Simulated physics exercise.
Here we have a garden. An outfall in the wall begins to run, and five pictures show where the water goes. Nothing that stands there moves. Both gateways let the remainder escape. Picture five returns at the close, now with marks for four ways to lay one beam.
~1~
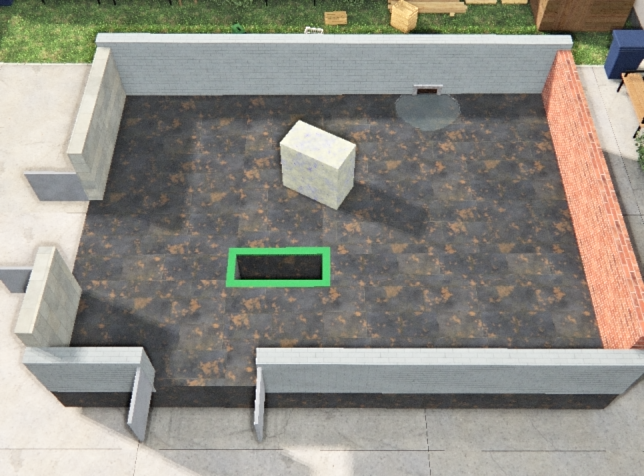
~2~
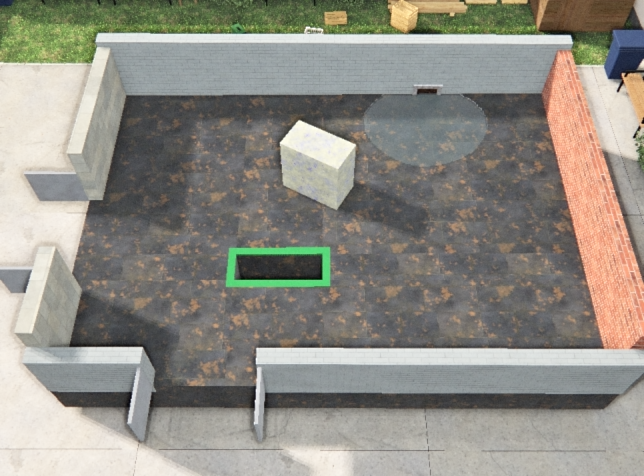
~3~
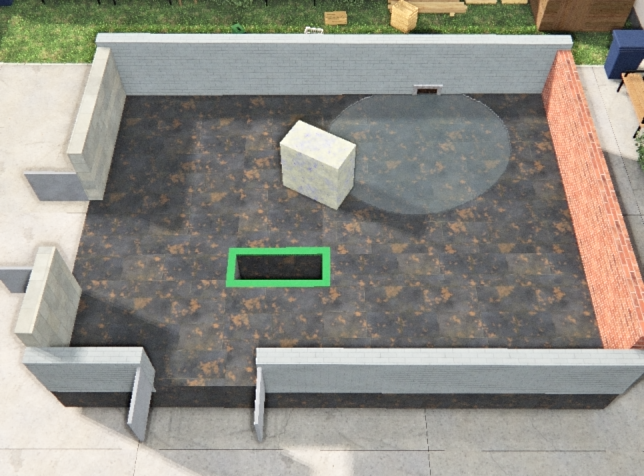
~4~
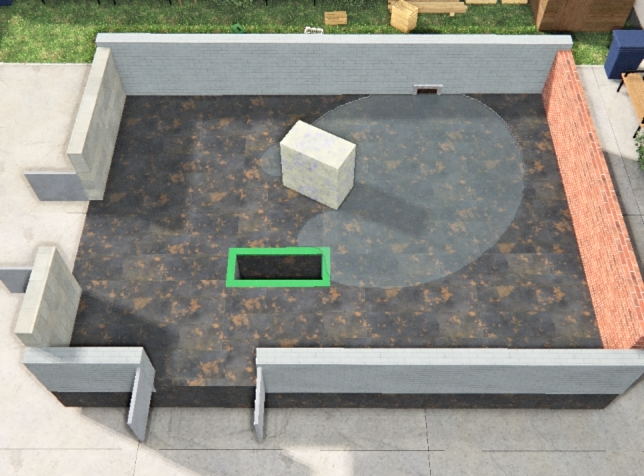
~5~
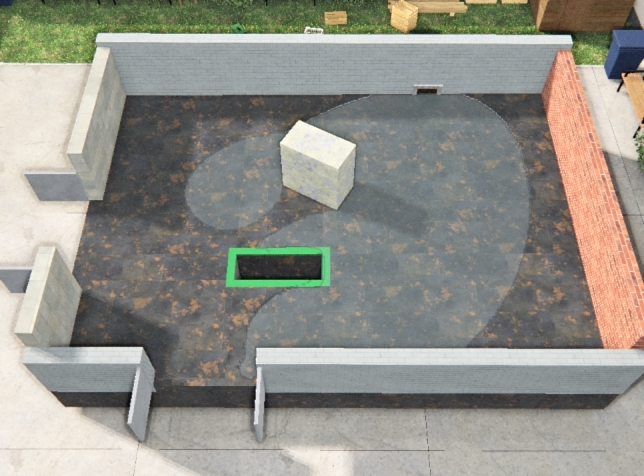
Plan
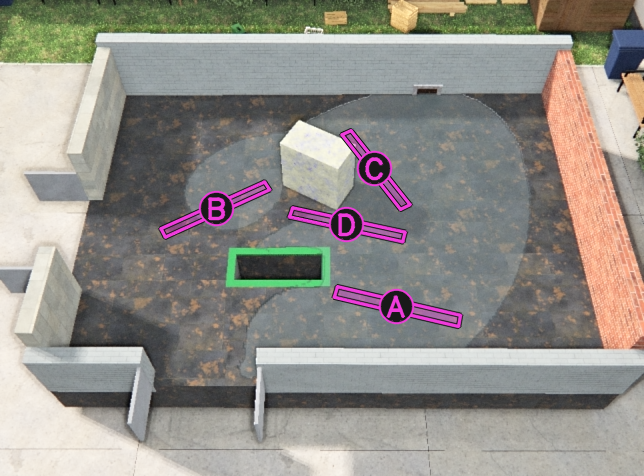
The footage shows water spreading from an outfall at the back wall across the dark ground of a walled garden, passing around a pale block on both sides and reaching a green-edged gully and the front wall.
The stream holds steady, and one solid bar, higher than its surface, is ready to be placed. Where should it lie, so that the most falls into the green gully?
Place A does it best.
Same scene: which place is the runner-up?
It is B.
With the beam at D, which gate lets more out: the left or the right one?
The right gate.
In magenta, A from (335, 291) to (459, 320); B from (163, 232) to (267, 185); C from (346, 132) to (405, 207); D from (291, 212) to (403, 236).
With A, about 46 % of the stream goes into the green gully, about 51 % out by the gates.
With B, about 19 % of the stream goes into the green gully, about 79 % out by the gates.
With C, about 4 % of the stream goes into the green gully, about 95 % out by the gates.
With D, about 3 % of the stream goes into the green gully, about 96 % out by the gates.
